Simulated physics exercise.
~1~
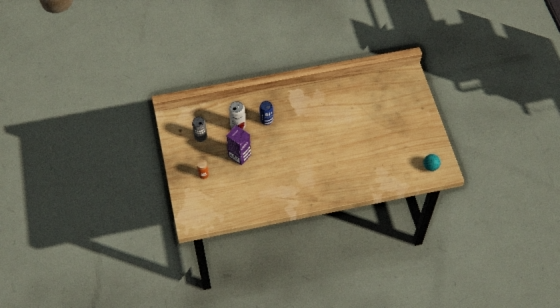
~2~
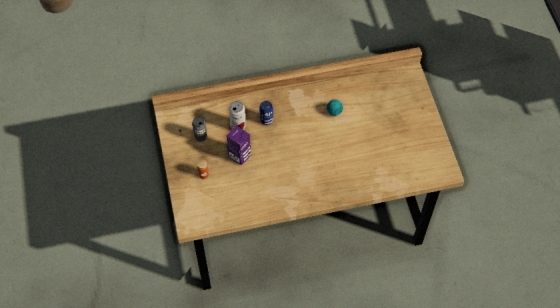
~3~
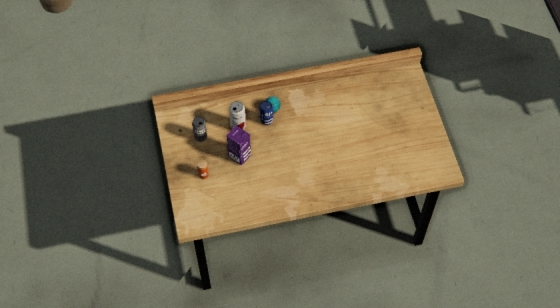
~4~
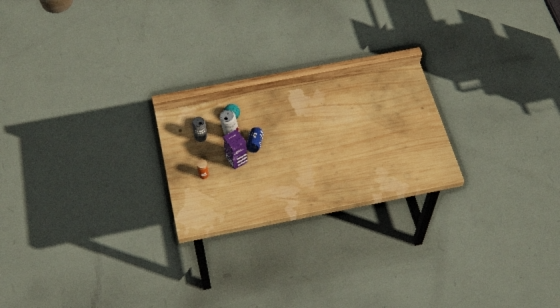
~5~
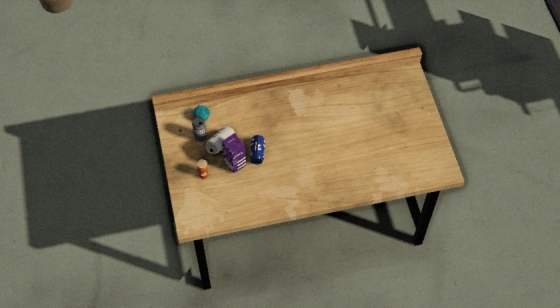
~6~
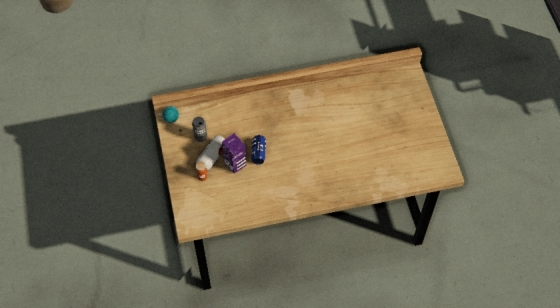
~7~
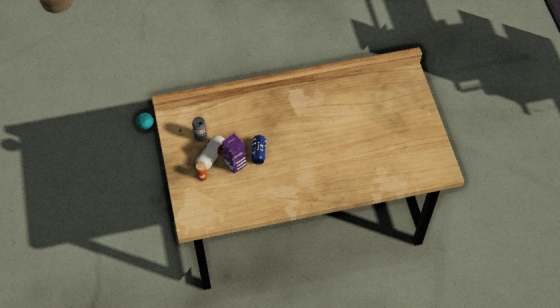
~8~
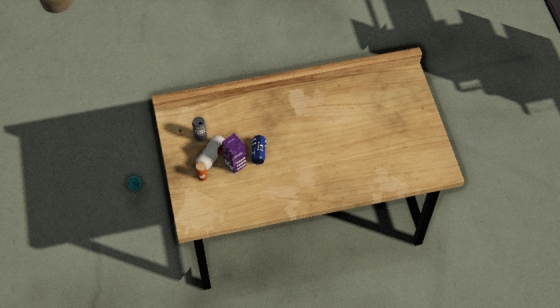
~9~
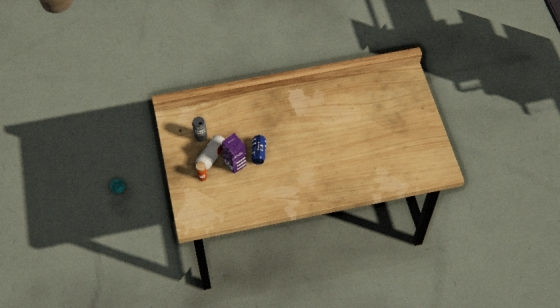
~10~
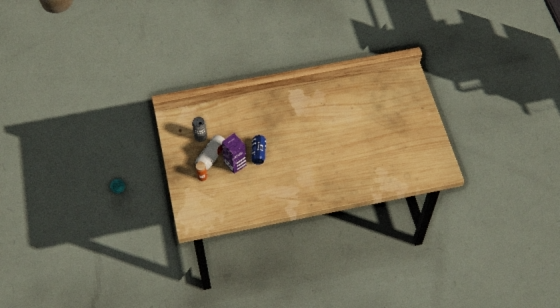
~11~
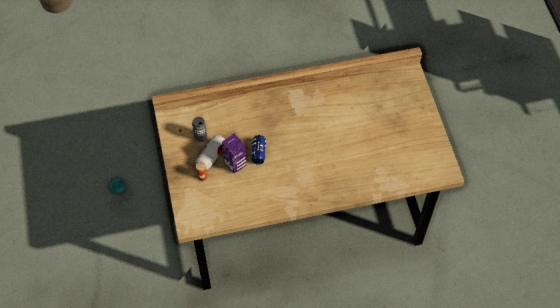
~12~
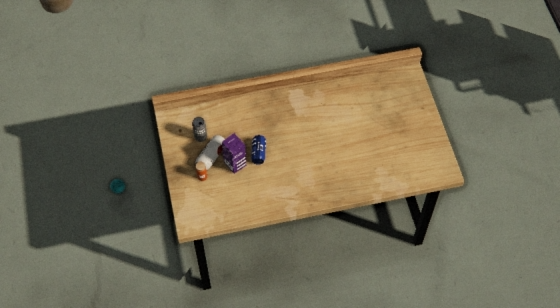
On a wooden table with a raised strip along its far edge, seen from above, five small objects stand toward the left while a turquoise ball starts near the right side. The ball rolls up and left to the far edge, then travels left along it to the blue can. It passes the blue can, which topples, and reaches the white can, which falls toward the orange shaker as the purple carton shifts slightly but stays upright. The ball continues past the grey can, drops off the left edge, and comes to rest on the shadowed floor, leaving both fallen cans on the table.
